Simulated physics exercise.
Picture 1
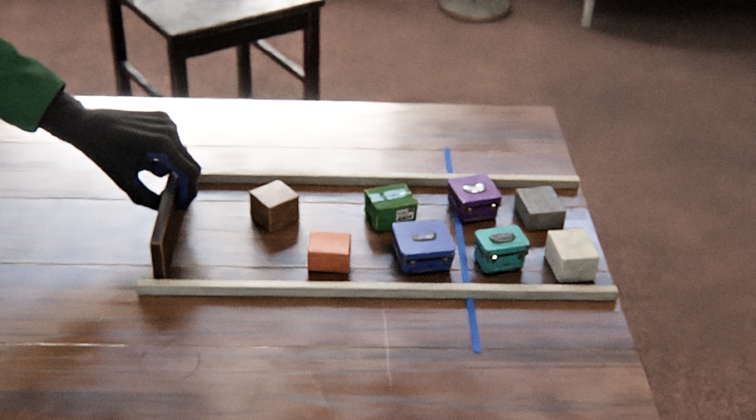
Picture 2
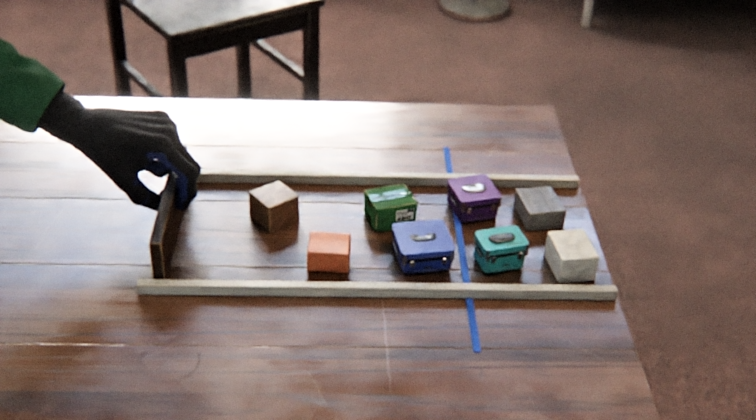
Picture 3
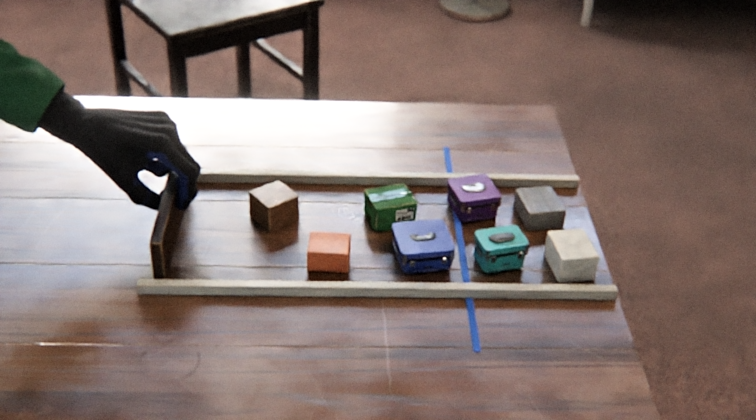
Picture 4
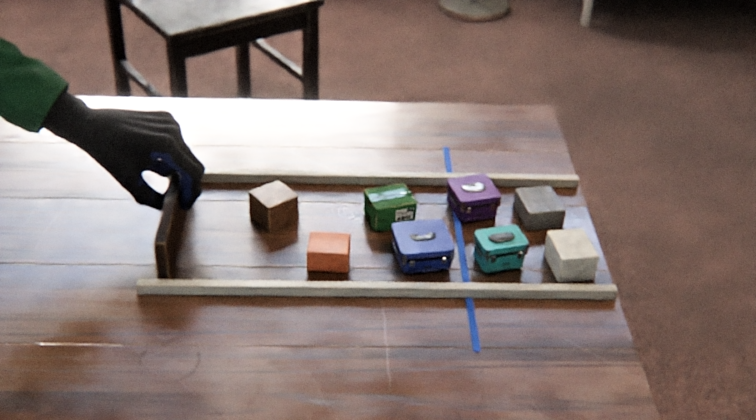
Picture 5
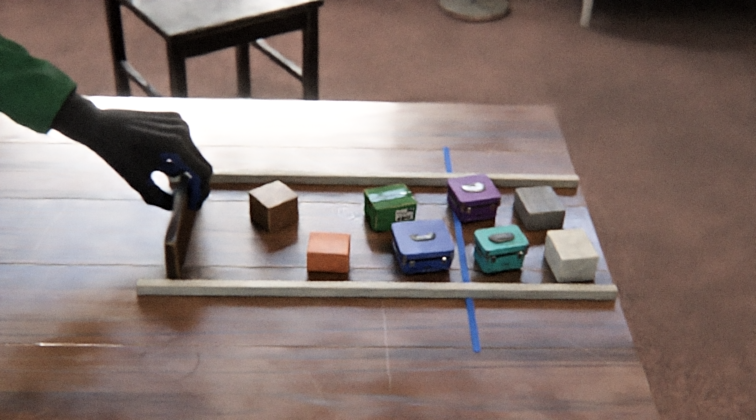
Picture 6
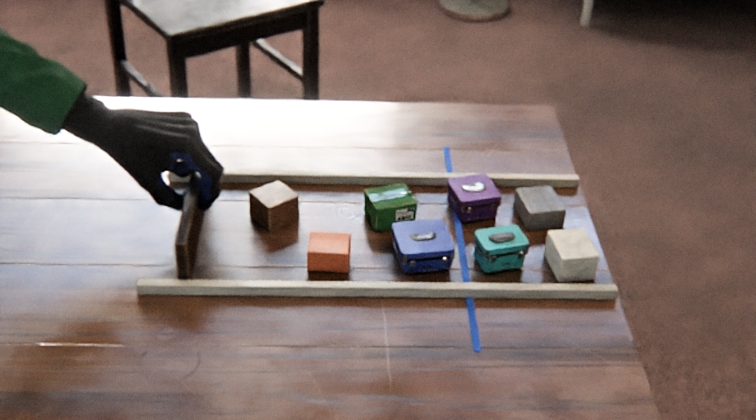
A dark board, held upright by a gloved hand, stayed still at first, then slid slowly a short way right between two wooden strips toward the scattered blocks and little cases, which did not move.
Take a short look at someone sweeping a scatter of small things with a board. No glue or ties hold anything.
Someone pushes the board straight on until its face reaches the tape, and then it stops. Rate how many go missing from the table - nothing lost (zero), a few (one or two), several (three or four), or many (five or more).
A few, one or two.
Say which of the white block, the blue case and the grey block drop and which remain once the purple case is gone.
White block gone, blue case safe, grey block safe.
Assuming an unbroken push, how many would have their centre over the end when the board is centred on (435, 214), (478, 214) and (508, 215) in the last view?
Respectively 0, 2 and 4.
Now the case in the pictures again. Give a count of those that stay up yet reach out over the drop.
1.
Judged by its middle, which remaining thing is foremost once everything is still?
That's the grey block.
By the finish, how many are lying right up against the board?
2 in contact.
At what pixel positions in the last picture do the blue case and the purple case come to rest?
First: About (531, 251); second: About (545, 191).
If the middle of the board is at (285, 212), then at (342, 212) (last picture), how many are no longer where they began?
The counts are 1 and 3.
Soon after, none off yet; white block at rest near (571, 255); grey block at rest near (539, 207); turquoise case at rest near (500, 250).
After that, none off yet; white block moving near (577, 255); grey block displaced a little near (552, 207); turquoise case displaced about its own width near (535, 253).
In the end, the number that fall off is one or two; gone, white block.
